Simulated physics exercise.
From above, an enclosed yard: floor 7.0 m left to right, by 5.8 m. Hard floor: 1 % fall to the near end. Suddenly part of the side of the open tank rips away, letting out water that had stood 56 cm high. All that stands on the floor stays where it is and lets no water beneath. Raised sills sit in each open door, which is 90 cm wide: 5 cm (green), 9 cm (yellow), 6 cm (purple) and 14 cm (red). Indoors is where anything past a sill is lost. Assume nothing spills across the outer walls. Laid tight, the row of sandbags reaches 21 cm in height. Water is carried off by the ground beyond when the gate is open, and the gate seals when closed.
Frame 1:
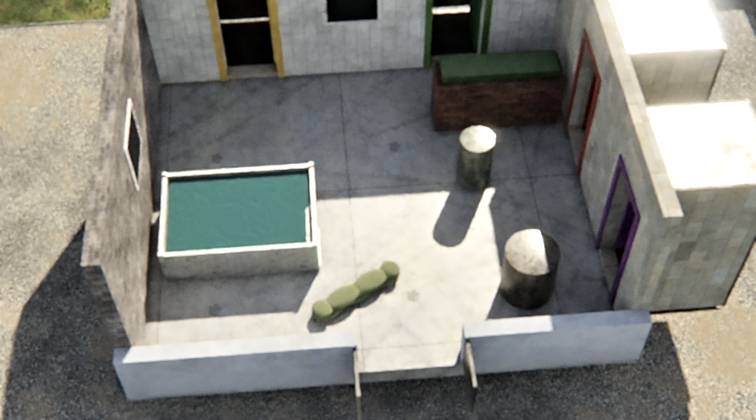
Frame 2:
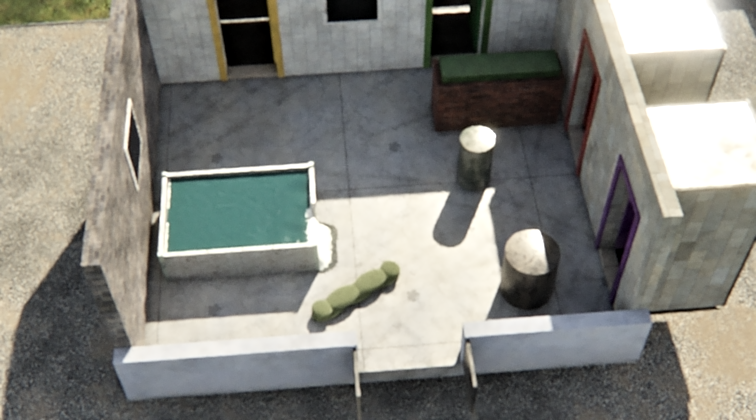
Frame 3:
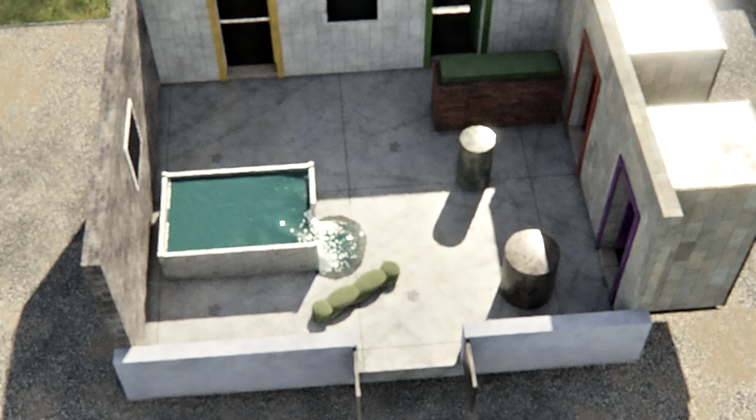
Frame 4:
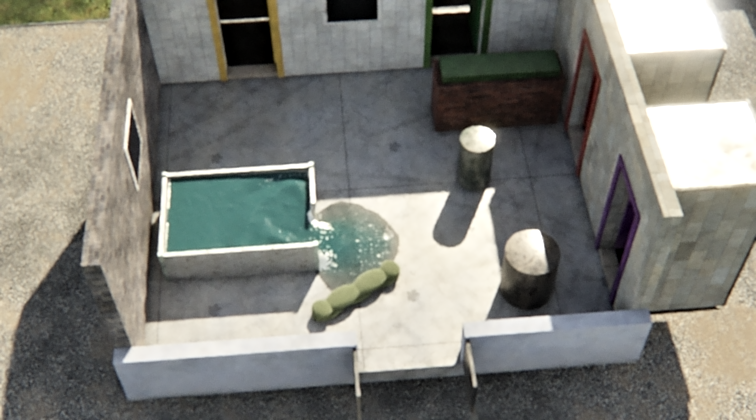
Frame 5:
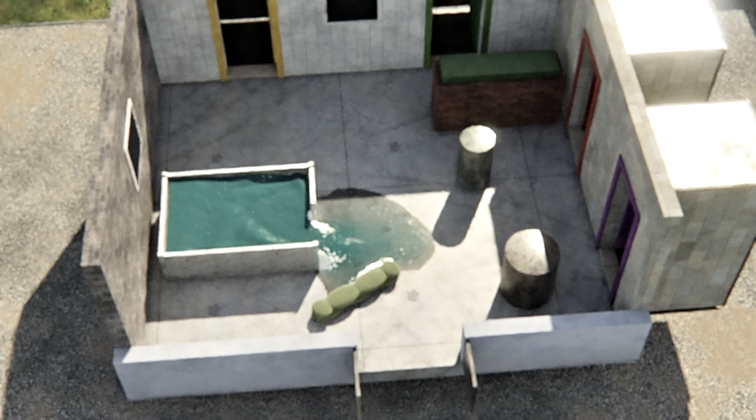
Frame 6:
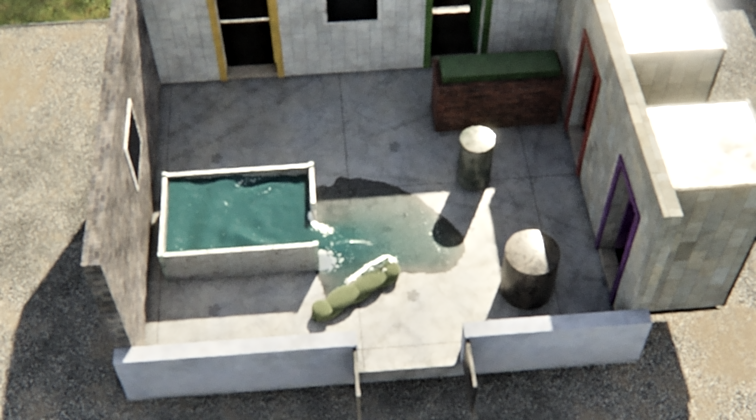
The clip shows a walled yard seen from above, where water bursts from the right side of an open tank, spreads rightward across the hard floor, and washes against a row of green sandbags while extending toward two upright cylinders.
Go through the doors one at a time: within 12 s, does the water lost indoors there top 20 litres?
One by one: The green door will see an amount within the limit come in. The yellow door will see an amount within the limit come in. The purple door will see too much water come in. The red door will see an amount within the limit come in.
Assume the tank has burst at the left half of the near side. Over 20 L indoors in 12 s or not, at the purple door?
At the purple door the limit is not exceeded.
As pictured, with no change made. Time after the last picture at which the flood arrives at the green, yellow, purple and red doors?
So, green at 4.0 s, then yellow at 8.0 s, purple at 1.1 s, and red at 1.6 s.
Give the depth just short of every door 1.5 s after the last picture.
You'd get green at 0 cm, yellow at 0 cm, purple at 7 cm, and red at 1 cm.
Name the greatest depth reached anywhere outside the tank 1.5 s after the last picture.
It gets to some 30 cm.
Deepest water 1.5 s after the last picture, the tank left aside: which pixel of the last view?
Roughly at pixel (372, 274).
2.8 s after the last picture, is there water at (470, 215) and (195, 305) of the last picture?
I'd say drenched, then drenched.
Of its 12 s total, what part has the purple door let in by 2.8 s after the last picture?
Some 15 in a hundred.
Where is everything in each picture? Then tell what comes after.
The open tank at (239, 212) is whole and still, 56 cm deep, in the first frame.
Water pours out at (314, 241) and has run 0.4 m, to (330, 230); typically 8 cm deep outside, 56 cm at the open tank's back, in the second frame.
The front is at (361, 240), 0.7 m from the gap at (314, 241); 0.6 m2 of floor is under water; 56 cm left at the back of the open tank, in the third frame.
The front is at (392, 237), 1.2 m from the gap at (314, 242); 1.4 m2 of floor is under water; 56 cm left at the back of the open tank, in the fourth frame.
Water pours out at (314, 241) and has run 1.8 m, to (428, 250); typically 5 cm deep outside, 56 cm at the open tank's back, in the fifth frame.
Water pours out at (314, 241) and has run 2.3 m, to (458, 248); typically 4 cm deep outside, 56 cm at the open tank's back, in the sixth frame.
Then, 0.7 s after the last picture water covers 20 % of the floor and is deepest (34 cm) near (372, 274); green door not reached, yellow door not reached, purple door not reached, red door not reached.
Then, 1.5 s after the last picture water covers 30 % of the floor and is deepest (30 cm) near (372, 274); green door not reached, yellow door not reached, purple door 7 cm at the sill, 3 L in, red door not reached.
Then, 2.8 s after the last picture water covers 40 % of the floor and is deepest (22 cm) near (577, 203); green door not reached, yellow door not reached, purple door 10 cm at the sill, 14 L in, red door 9 cm at the sill, 0 L in.
Then, 6.3 s after the last picture water covers 65 % of the floor and is deepest (18 cm) near (612, 338); green door 2 cm at the sill, 0 L in, yellow door not reached, purple door 12 cm at the sill, 38 L in, red door 6 cm at the sill, 1 L in.
Then, 11.3 s after the last picture water covers 95 % of the floor and is deepest (10 cm) near (144, 374); green door 2 cm at the sill, 0 L in, yellow door 1 cm at the sill, 0 L in, purple door 7 cm at the sill, 78 L in, red door 6 cm at the sill, 1 L in.
